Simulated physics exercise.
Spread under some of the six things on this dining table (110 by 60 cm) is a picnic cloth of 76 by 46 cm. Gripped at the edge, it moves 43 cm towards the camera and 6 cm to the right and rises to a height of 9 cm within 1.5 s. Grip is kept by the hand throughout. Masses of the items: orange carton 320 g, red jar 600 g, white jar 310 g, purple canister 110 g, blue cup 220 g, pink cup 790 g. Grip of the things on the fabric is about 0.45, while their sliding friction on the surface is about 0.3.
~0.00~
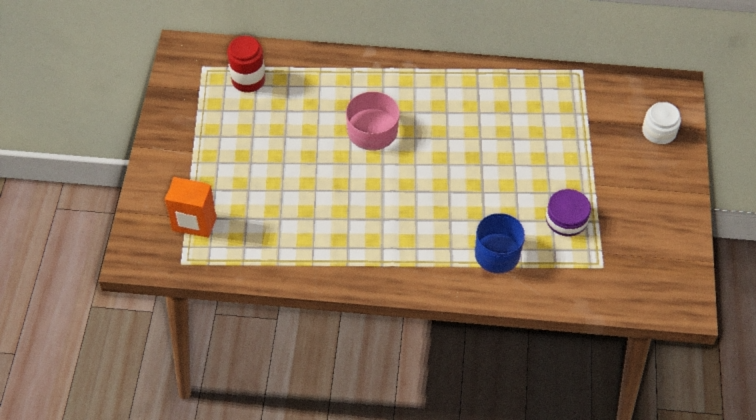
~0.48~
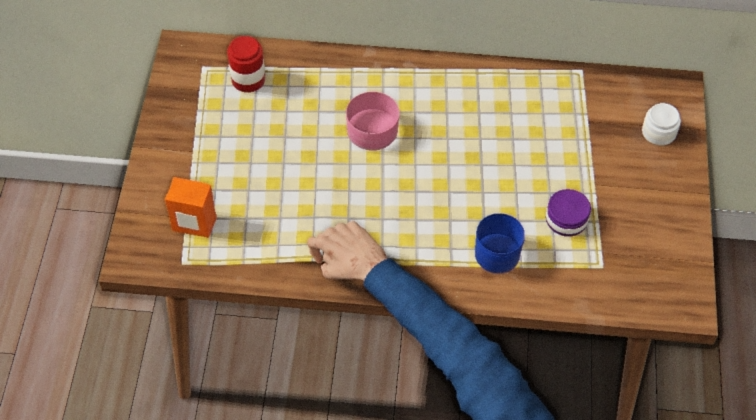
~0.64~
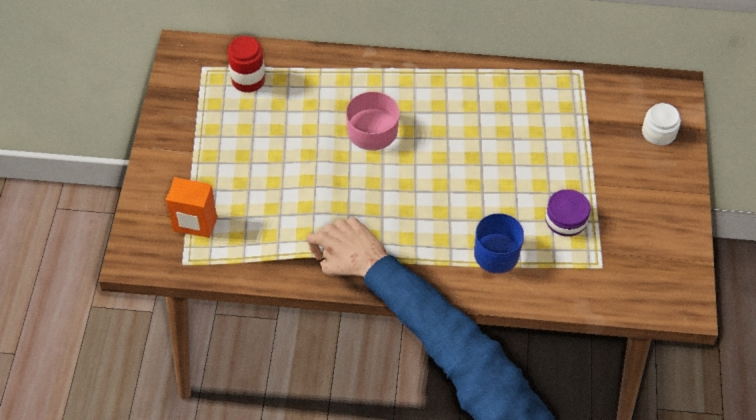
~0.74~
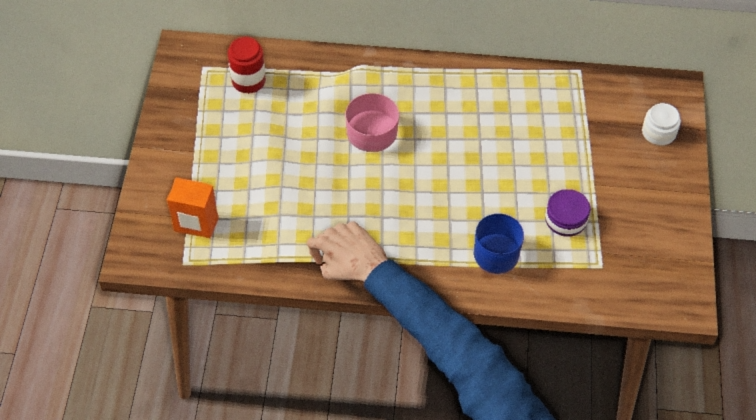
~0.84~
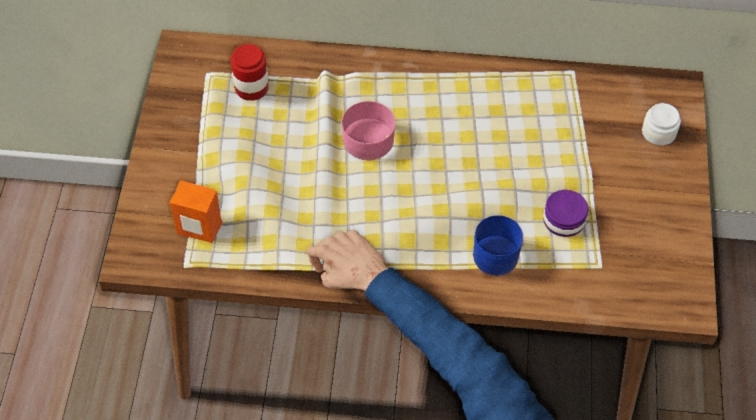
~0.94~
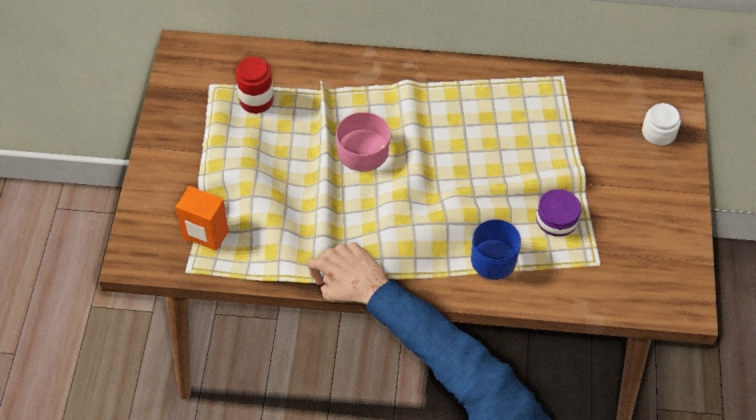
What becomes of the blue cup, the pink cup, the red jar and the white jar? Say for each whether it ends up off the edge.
At the end, blue cup: Leaves; pink cup: Leaves; red jar: Leaves; white jar: Stays.
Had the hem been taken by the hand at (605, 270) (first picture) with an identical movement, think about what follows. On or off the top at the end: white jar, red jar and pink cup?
Done that way, the white jar holds its spot, the red jar holds its spot, and the pink cup holds its spot.
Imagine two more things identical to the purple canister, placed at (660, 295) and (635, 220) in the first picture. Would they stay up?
Still on top, still on top.
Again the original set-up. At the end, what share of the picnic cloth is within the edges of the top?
Near 0 in a hundred.
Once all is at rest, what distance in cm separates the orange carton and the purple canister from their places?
Both leave: The orange carton ends up over the edge, while the purple canister ends up over the edge.
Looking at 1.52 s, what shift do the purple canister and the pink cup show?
Roughly purple canister 15 cm and pink cup 35 cm.
By 1.2 s, 90 % of the picnic cloth is still over the top; pink cup 19 cm off its start, red jar 18 cm off its start, blue cup 7 cm off its start.
By 1.5 s, 70 % of the picnic cloth is still over the top; red jar lifted 6 cm, pink cup 33 cm off its start, blue cup 17 cm off its start.
By 1.8 s, 35 % of the picnic cloth is still over the top; red jar on its side, 51 cm off its start at (242, 291), pink cup 48 cm off its start at (337, 347), blue cup over the edge.
By 2.1 s, 0 % of the picnic cloth is still over the top; red jar over the edge, pink cup over the edge, blue cup over the edge.
By 3.7 s, 0 % of the picnic cloth is still over the top; red jar over the edge, pink cup over the edge, blue cup over the edge, white jar 0 cm off its start at (665, 115).
